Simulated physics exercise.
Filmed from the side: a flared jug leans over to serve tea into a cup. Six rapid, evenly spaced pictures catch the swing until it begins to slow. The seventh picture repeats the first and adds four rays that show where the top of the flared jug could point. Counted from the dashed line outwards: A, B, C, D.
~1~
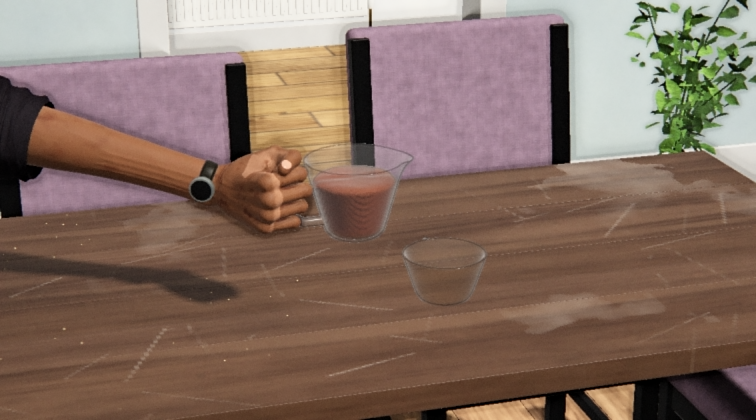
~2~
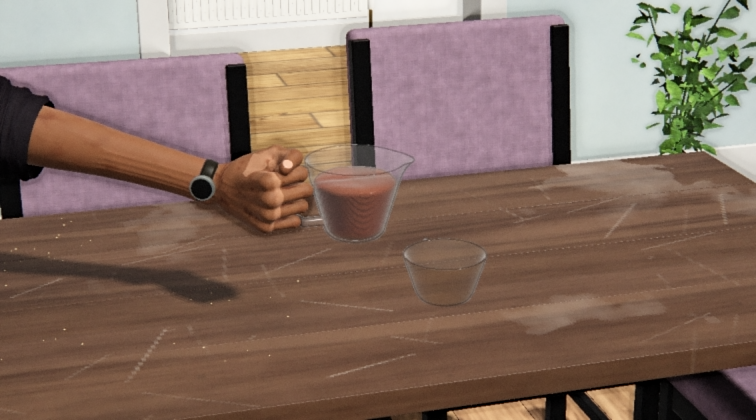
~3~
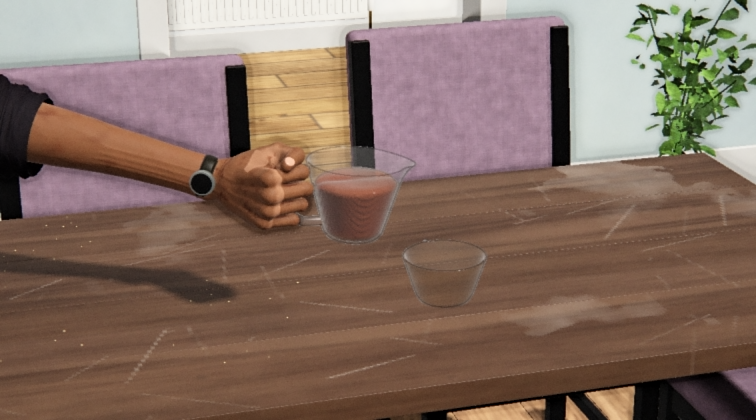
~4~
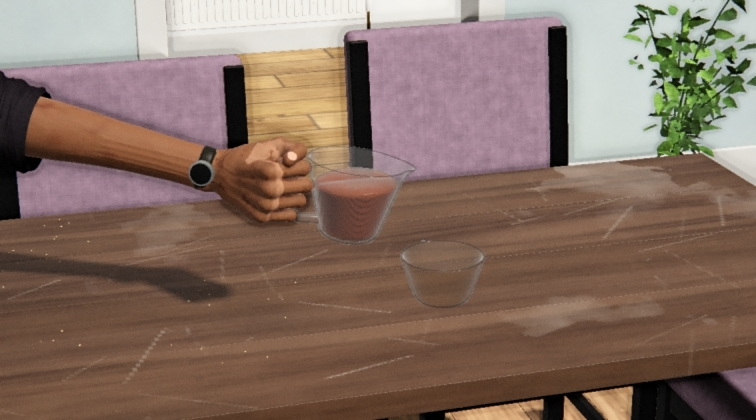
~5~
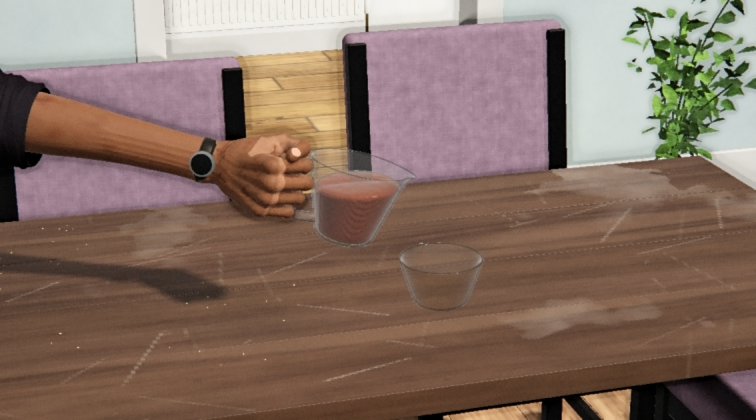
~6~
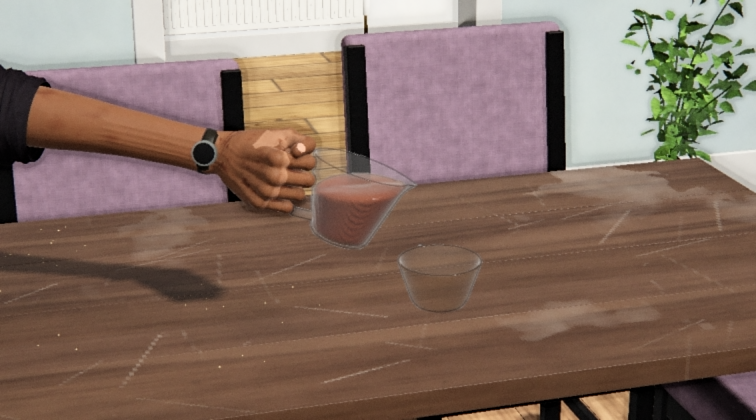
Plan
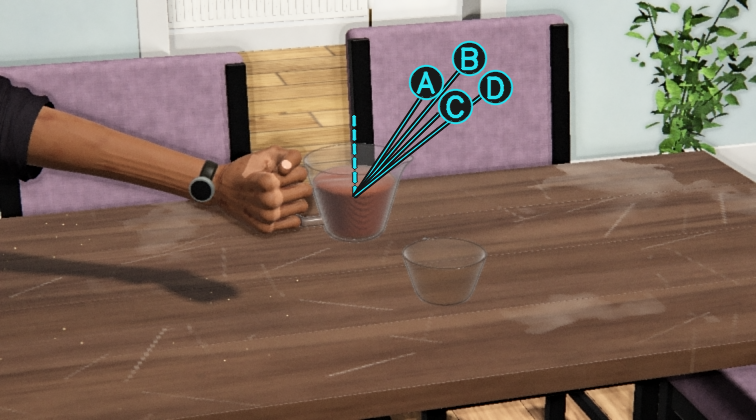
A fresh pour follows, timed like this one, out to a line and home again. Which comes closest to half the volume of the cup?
C.
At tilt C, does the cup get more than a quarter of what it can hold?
Yes.
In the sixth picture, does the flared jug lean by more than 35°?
No.
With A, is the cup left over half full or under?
Under half.
In cyan, A at (420, 99); B at (458, 71); C at (438, 114); D at (480, 96).
With A, the cup ends with about 20 % of what it can hold; 4 % of the tea is spilt.
With B, the cup ends with about 37 % of what it can hold.
With C, the cup ends with about 53 % of what it can hold; 3 % of the tea is spilt.
With D, the cup ends with about 65 % of what it can hold; 6 % of the tea is spilt.
